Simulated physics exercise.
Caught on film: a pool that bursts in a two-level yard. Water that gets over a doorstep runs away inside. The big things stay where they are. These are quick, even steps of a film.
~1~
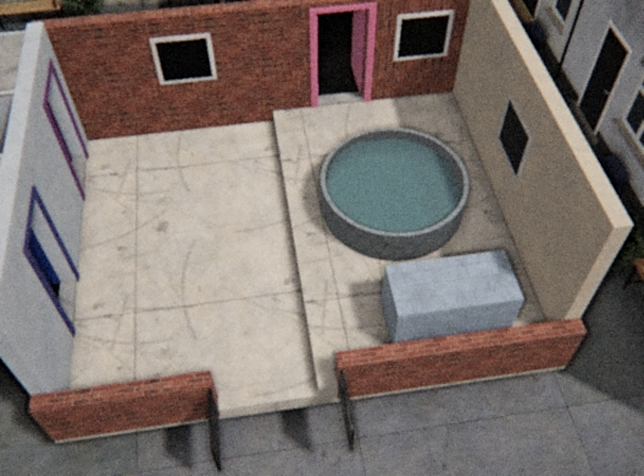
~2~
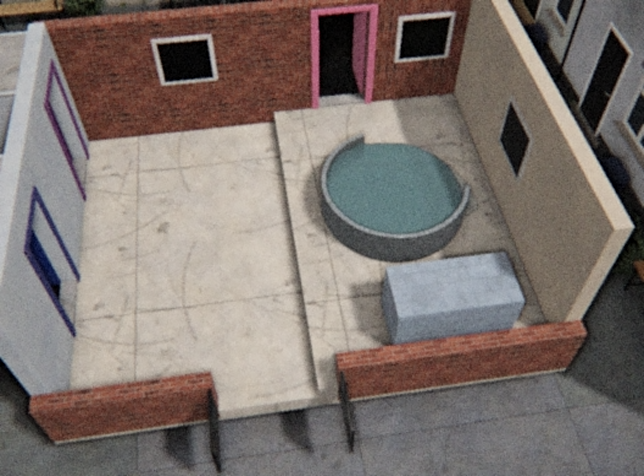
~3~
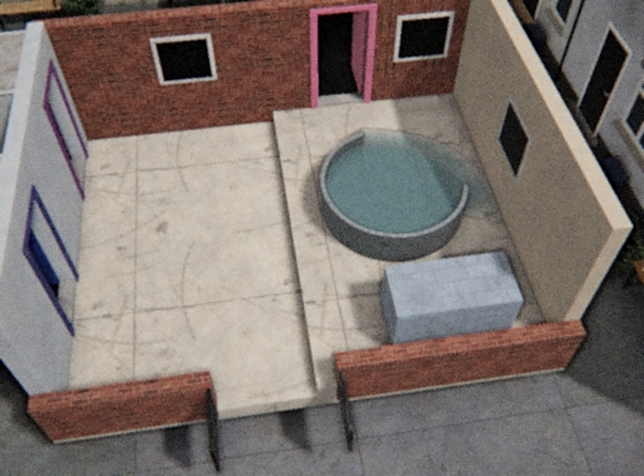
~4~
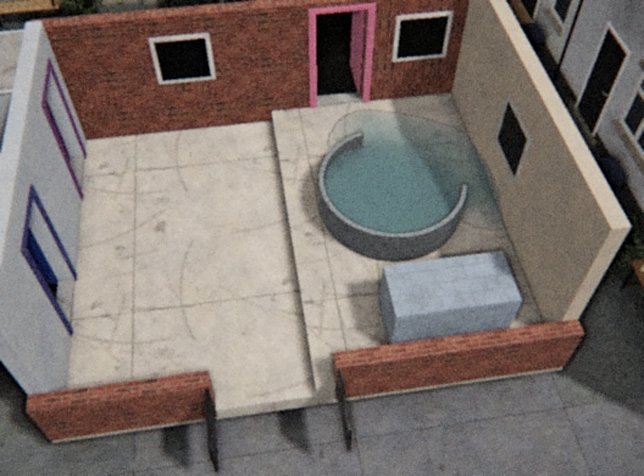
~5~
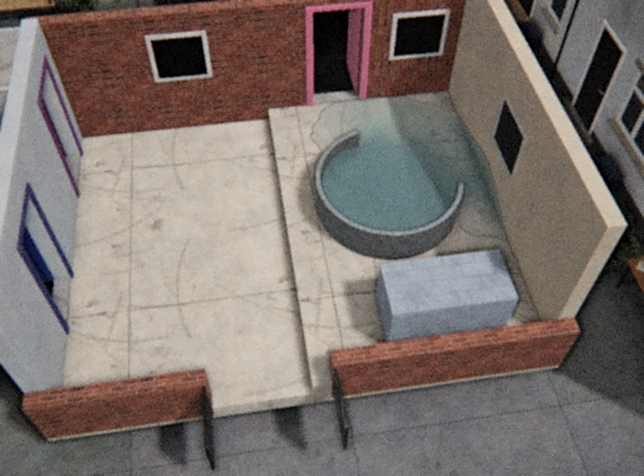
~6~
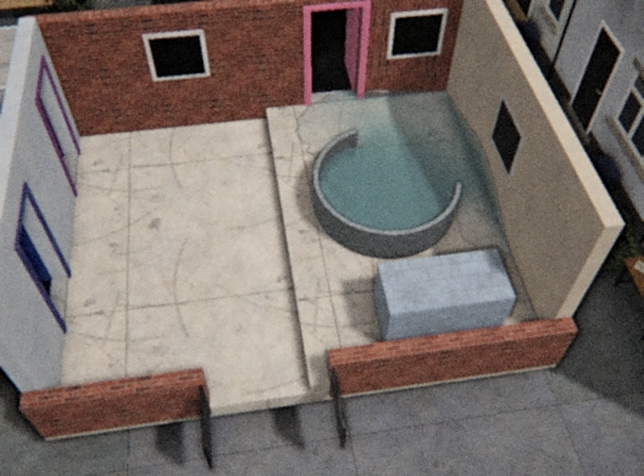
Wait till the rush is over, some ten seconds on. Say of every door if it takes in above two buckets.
The purple door lets in a lot; the blue door admits no more than that; the pink door lets in a lot.
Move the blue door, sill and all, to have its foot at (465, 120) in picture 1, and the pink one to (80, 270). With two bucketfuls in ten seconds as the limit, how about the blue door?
In short: The blue door passes that mark.
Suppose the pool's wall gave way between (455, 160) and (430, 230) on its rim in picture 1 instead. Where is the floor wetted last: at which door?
That is the purple one.
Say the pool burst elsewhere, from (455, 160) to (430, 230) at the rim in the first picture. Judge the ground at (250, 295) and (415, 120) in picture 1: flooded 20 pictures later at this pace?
In that order: Wet, awash.
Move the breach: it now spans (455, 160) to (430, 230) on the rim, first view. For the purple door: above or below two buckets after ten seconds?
One by one: Purple lets less in.
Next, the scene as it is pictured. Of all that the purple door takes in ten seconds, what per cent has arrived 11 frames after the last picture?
Close to 0 %.
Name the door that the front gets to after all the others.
It is the blue one.
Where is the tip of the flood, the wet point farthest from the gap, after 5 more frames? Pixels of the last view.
Near (540, 326).
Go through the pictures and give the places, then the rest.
The round tank at (394, 182) is whole and still, in the first frame.
The front is at a hidden place, out from the gap on the round tank's far side, in the second frame.
The front is at a hidden place, out from the gap on the round tank's far side, in the third frame.
Water pours out on the round tank's far side and has run to (343, 122), in the fourth frame.
Water pours out on the round tank's far side and has run to (339, 103), in the fifth frame.
Water pours out on the round tank's far side and has run to (312, 105), in the sixth frame.
A moment on, water covers 20 % of the floor; the purple door not reached, the blue door not reached, the pink door over two buckets in.
Next, water covers 25 % of the floor; the purple door not reached, the blue door not reached, the pink door over two buckets in.
Then, water covers 50 % of the floor; the purple door not reached, the blue door not reached, the pink door far over two buckets in.
Later, water covers 85 % of the floor; the purple door over two buckets in, the blue door wet at the sill, nothing in, the pink door far over two buckets in.
In the end, water covers 95 % of the floor; the purple door over two buckets in, the blue door wet at the sill, nothing in, the pink door far over two buckets in.
